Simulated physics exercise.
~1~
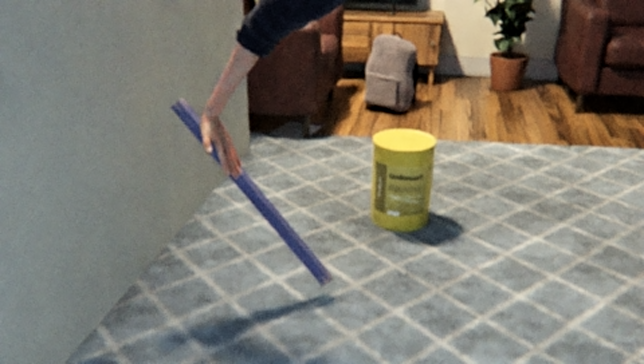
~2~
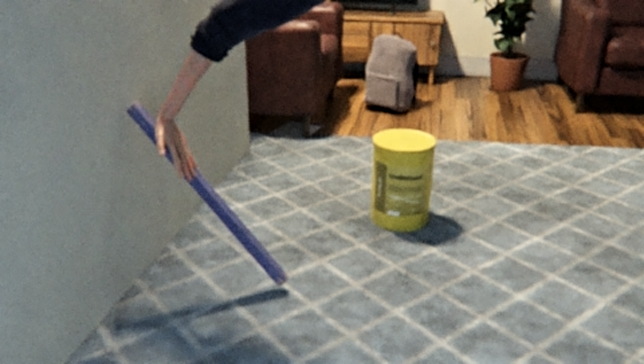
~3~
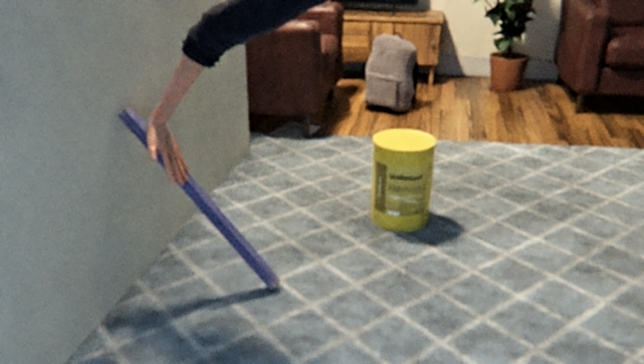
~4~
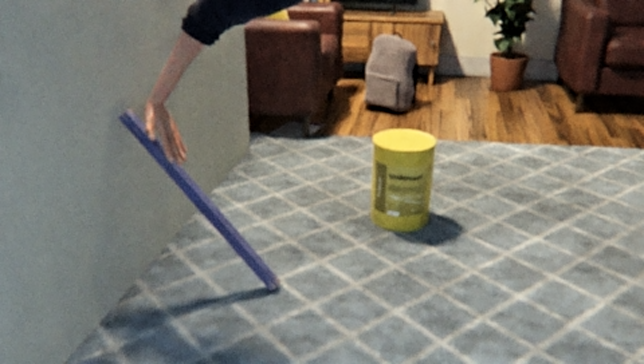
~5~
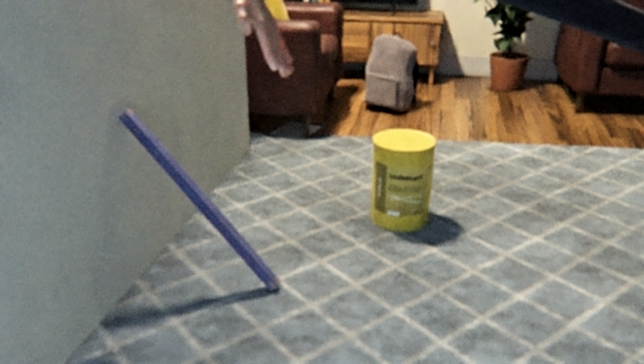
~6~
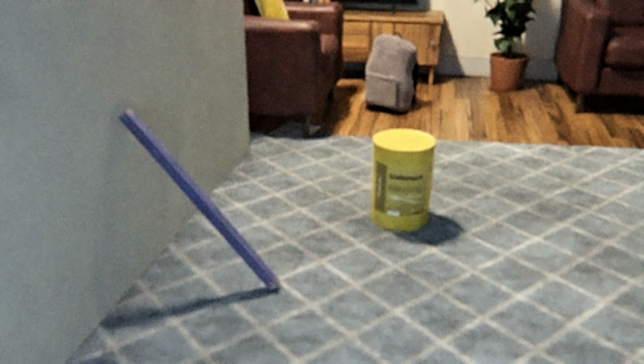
In a living room seen from a slightly raised, still viewpoint, a pale wall stands at the left beside a grey-blue floor with a lattice of light lines. A yellow pail sits near the centre, with brown armchairs, a backpack, a wooden cabinet and a potted plant behind it. A hand reaching down from above holds a blue pole at a slant and moves it left until its top rests against the wall. The hand lets go and draws back out of view. The pole stays leaning, motionless, and the pail remains in its place.
